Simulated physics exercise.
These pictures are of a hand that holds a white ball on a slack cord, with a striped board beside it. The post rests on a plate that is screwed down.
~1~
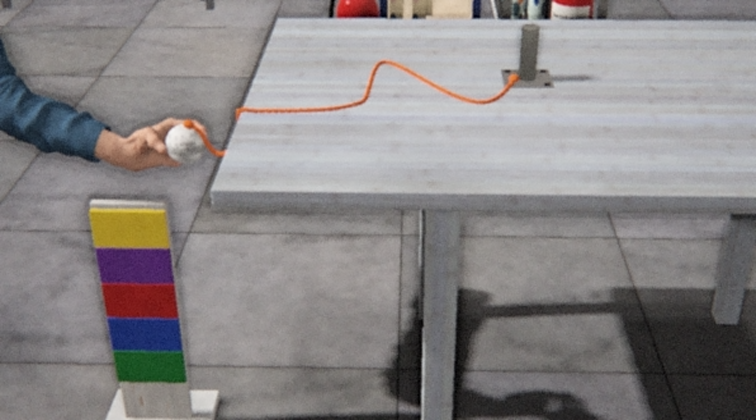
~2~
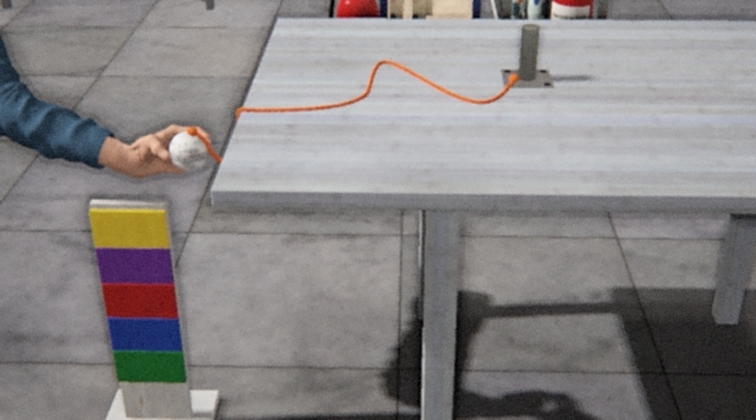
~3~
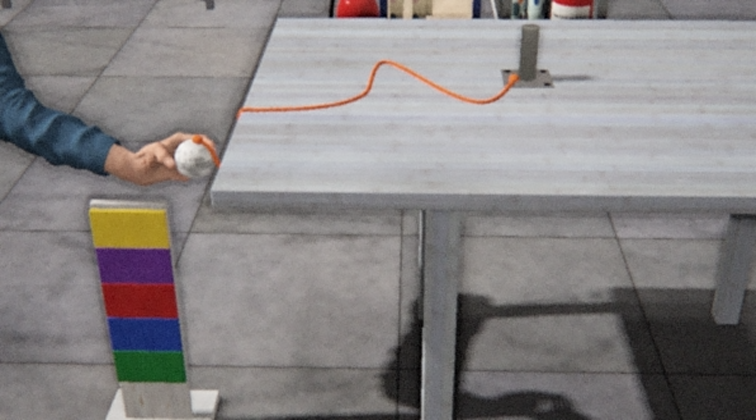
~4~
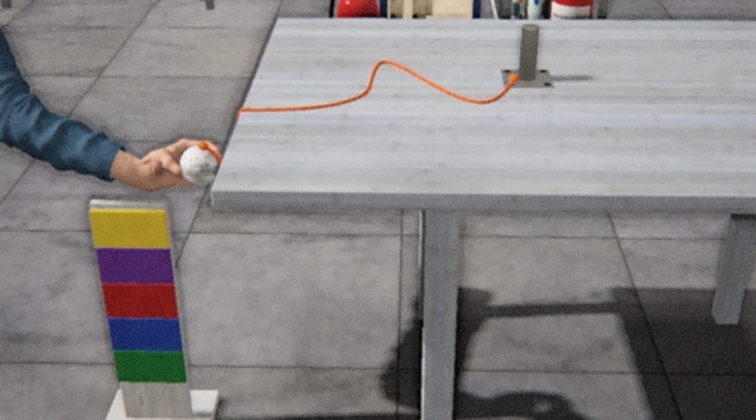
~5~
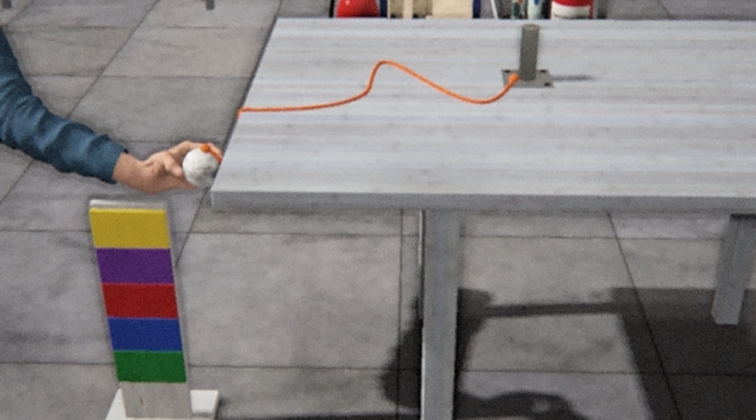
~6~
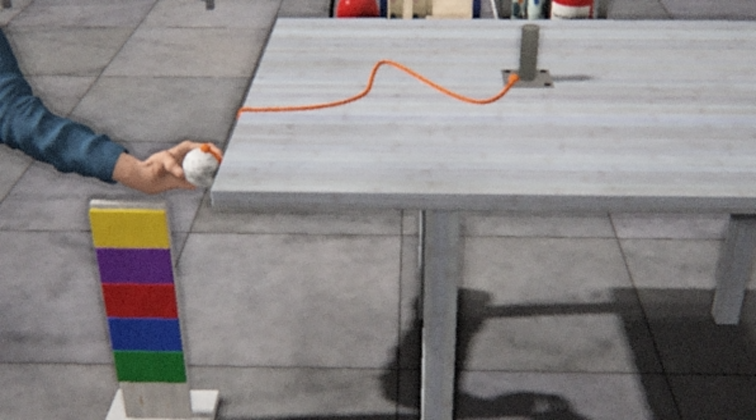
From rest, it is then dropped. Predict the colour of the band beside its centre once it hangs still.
I would predict green.
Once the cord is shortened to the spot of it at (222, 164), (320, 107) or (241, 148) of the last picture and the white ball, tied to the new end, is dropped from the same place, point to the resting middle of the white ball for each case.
Going through them in turn gives (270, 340), (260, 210) and finally (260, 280).
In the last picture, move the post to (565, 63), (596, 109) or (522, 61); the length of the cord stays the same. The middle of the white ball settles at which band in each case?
For the first it is blue, for the second blue, for the third green.
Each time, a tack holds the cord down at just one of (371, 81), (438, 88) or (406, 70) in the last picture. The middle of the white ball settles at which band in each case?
First try purple, second blue, third red.
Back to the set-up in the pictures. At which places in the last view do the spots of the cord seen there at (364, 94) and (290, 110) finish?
The first settles around (255, 134), the second around (261, 205).
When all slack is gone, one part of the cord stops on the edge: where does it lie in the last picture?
That spot is around (373, 76).
A little later, ball near (264, 318); level with blue.
Next, ball near (281, 334); level with green.
When it is over, ball near (275, 342); level with green. The green one.
